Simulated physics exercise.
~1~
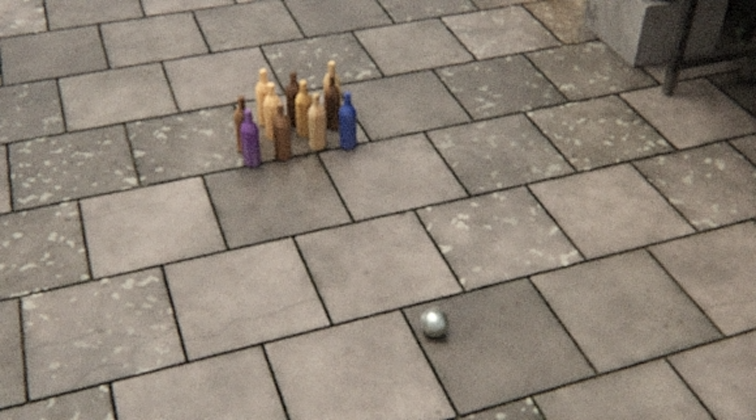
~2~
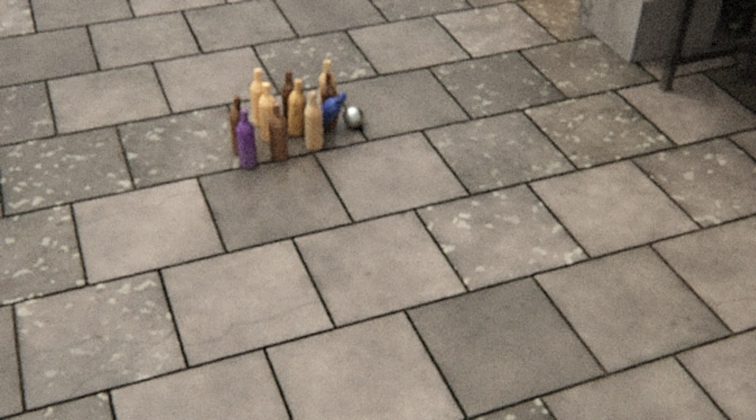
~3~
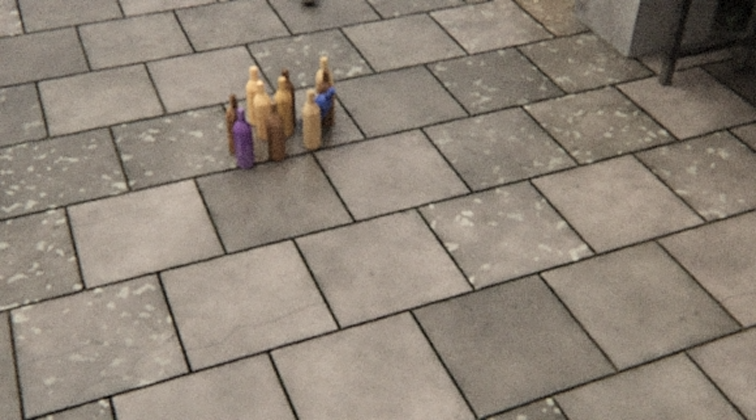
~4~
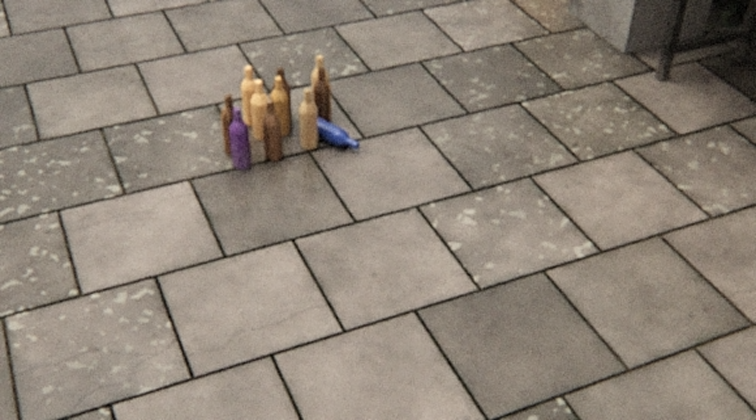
On grey paving, a ball rolls past grouped wooden skittles, toppling only the blue one.
